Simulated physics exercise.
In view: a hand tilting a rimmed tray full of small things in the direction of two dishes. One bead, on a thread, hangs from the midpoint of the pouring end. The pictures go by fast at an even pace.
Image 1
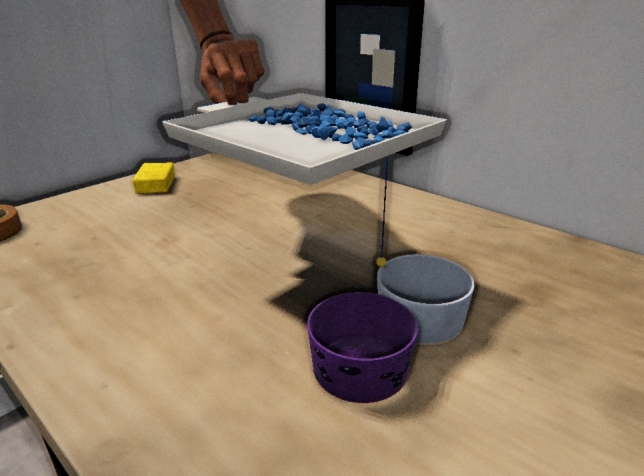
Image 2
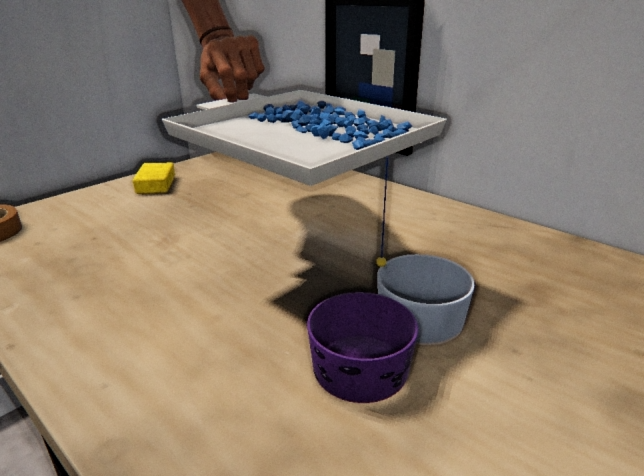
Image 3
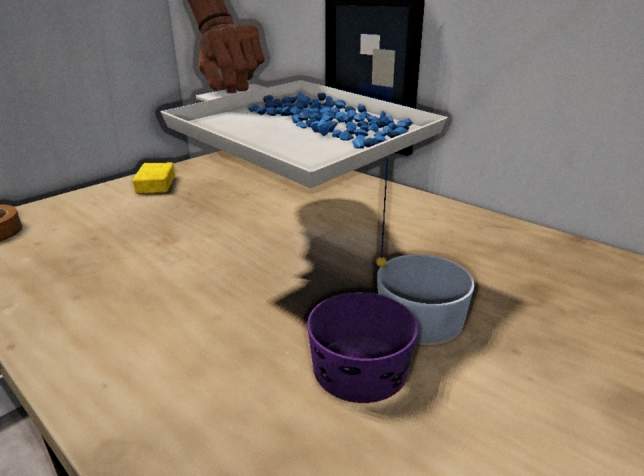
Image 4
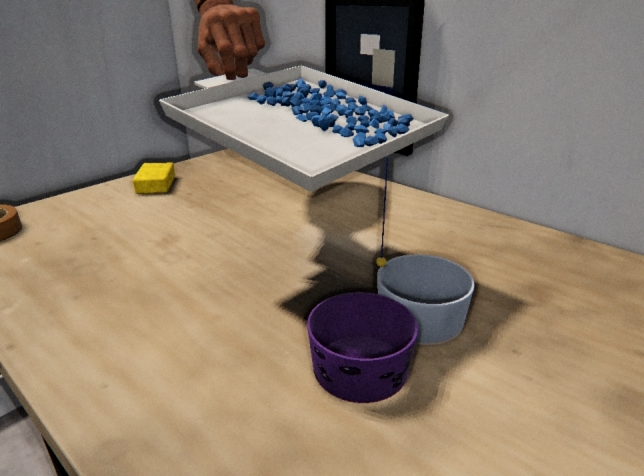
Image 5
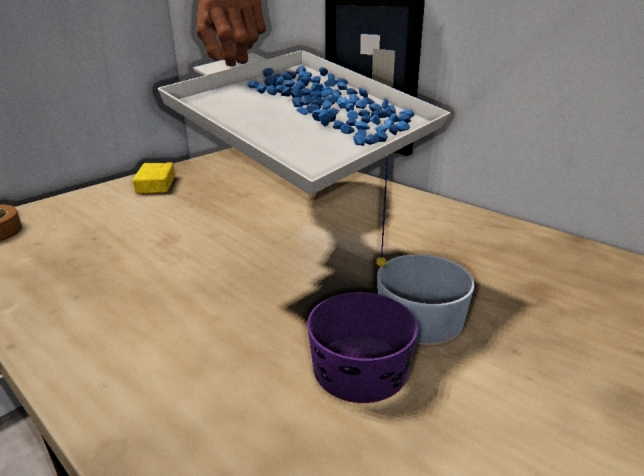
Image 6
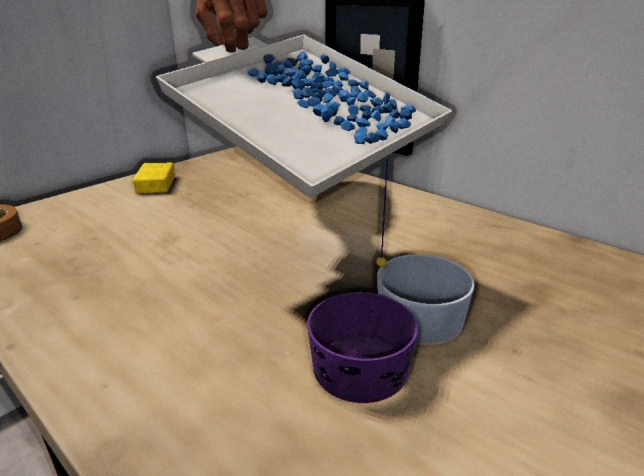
A dark-skinned hand at the upper left steadily tilts a white rimmed tray of small blue stones, its near edge dipping slightly toward the lower left corner while its far side rises. Below on a pale wooden table, seen from above at an angle, sit a purple dish and a grey-blue one behind it, with a yellow block farther left. The stones keep their places on the tray, a small yellow bead hangs nearly motionless on its thread, and the view stays fixed.
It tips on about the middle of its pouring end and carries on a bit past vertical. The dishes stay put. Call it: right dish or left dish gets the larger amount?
Left dish.
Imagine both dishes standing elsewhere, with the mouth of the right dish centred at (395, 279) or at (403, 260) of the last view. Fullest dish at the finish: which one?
First left, then the left dish.
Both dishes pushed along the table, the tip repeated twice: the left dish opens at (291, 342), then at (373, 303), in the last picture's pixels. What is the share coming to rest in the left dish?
The first gives 20 %, the second 50 %.
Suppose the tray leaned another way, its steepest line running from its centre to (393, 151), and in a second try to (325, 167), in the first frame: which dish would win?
So: The right-standing dish on the first go, the left-standing dish on the second.
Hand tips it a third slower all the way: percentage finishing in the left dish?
Expected result: Around 70 per cent.
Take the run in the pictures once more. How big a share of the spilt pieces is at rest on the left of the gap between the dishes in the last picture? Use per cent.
I'd put it at close to 70 per cent.
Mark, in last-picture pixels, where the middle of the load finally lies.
Last view, resting centre - approx. (360, 359).
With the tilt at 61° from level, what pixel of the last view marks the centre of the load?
(361, 150).
Soon, tray tipped steeply; nearly all on the tray; a small part in the air.
A while on, tray tipped right over; about half on the tray; about a third in the left dish; a stray few in the right dish; a small part outside both.
Towards the end, tray tipped past a quarter turn; about two thirds in the left dish; a small part in the right dish; about a quarter outside both.
Finally, tray tipped past a quarter turn; about two thirds in the left dish; a small part in the right dish; about a quarter outside both.
